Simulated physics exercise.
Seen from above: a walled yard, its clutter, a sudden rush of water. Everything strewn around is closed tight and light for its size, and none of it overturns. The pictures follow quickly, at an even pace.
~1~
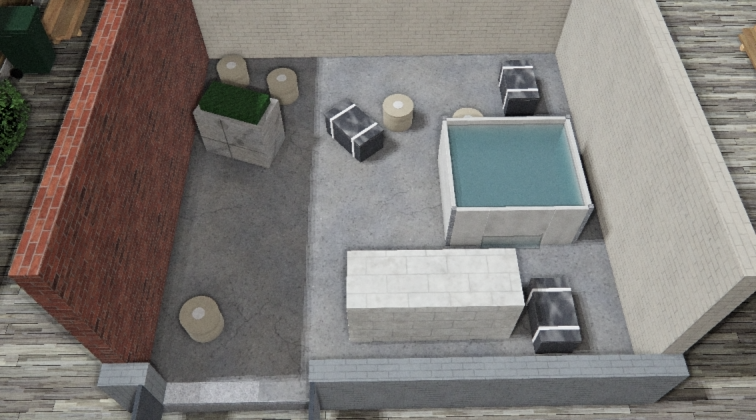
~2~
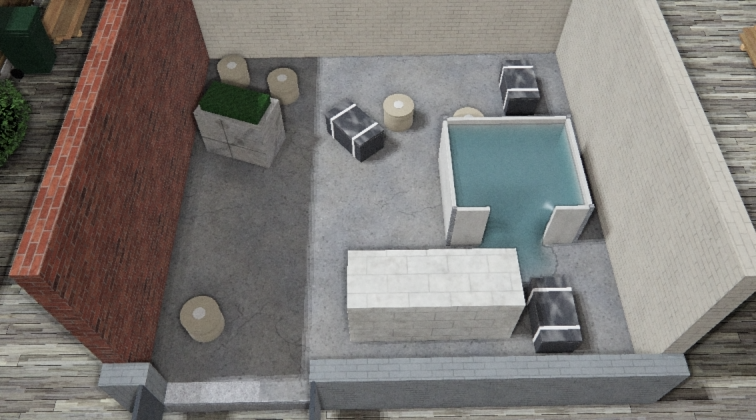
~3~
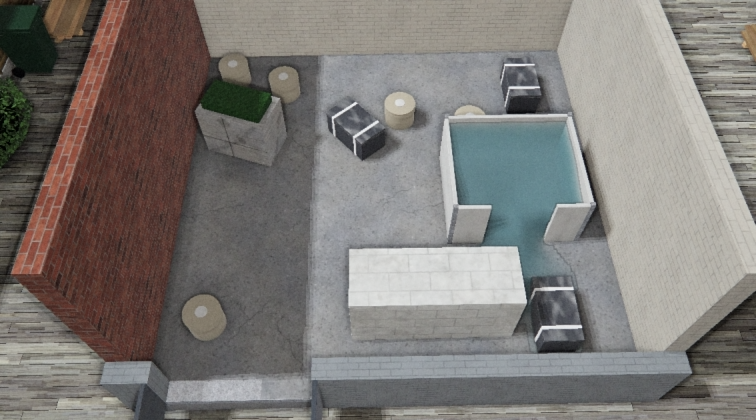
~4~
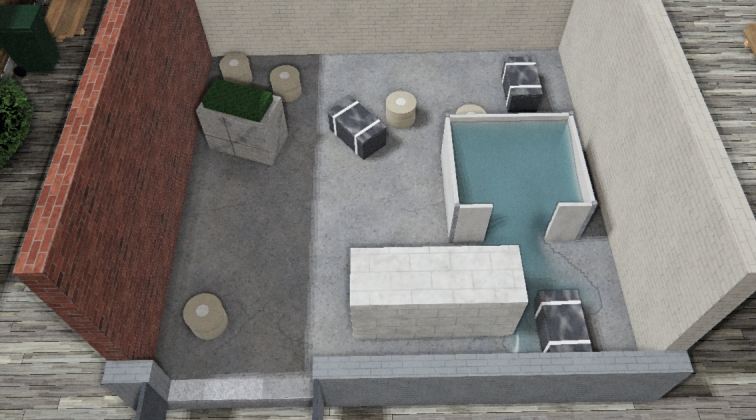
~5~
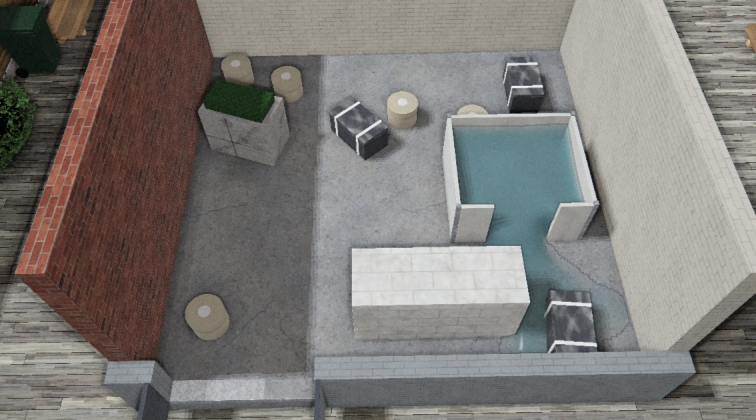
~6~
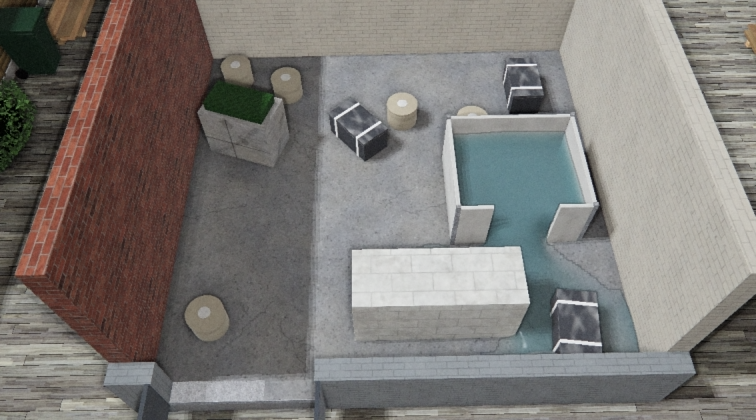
Water pouring from an opened white-walled tank in a walled yard, spreading around a pale block and nudging a dark strapped trunk slightly right.
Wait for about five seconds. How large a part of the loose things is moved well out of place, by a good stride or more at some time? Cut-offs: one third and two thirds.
So the part that moves far is short of the one-third mark.
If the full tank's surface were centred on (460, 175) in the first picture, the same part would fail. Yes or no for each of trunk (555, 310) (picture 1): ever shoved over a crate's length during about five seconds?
Short version: Went the distance.
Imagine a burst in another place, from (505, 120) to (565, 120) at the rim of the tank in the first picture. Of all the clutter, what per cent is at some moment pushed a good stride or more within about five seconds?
Roughly 20 percent.
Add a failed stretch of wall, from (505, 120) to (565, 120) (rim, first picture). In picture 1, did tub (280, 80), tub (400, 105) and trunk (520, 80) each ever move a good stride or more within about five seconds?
Taking them one at a time, the first gets shoved clear, the second not displaced that far and the third gets shoved clear.
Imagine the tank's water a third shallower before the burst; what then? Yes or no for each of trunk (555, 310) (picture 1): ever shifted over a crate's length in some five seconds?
Best estimate: Carried that far.
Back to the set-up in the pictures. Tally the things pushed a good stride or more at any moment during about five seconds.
Counting them up gives 2.
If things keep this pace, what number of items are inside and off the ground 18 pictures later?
In total, 2.
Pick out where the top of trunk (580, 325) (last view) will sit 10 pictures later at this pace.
It should be at roughly (604, 246).
A moment on, 0 of 8 are well off their spots; 1 afloat.
Next, 1 of 8 are well off their spots; 1 afloat.
Later, 1 of 8 are well off their spots; 2 afloat.
In the end, 2 of 8 are well off their spots, and 2 have been at some point; 2 afloat.
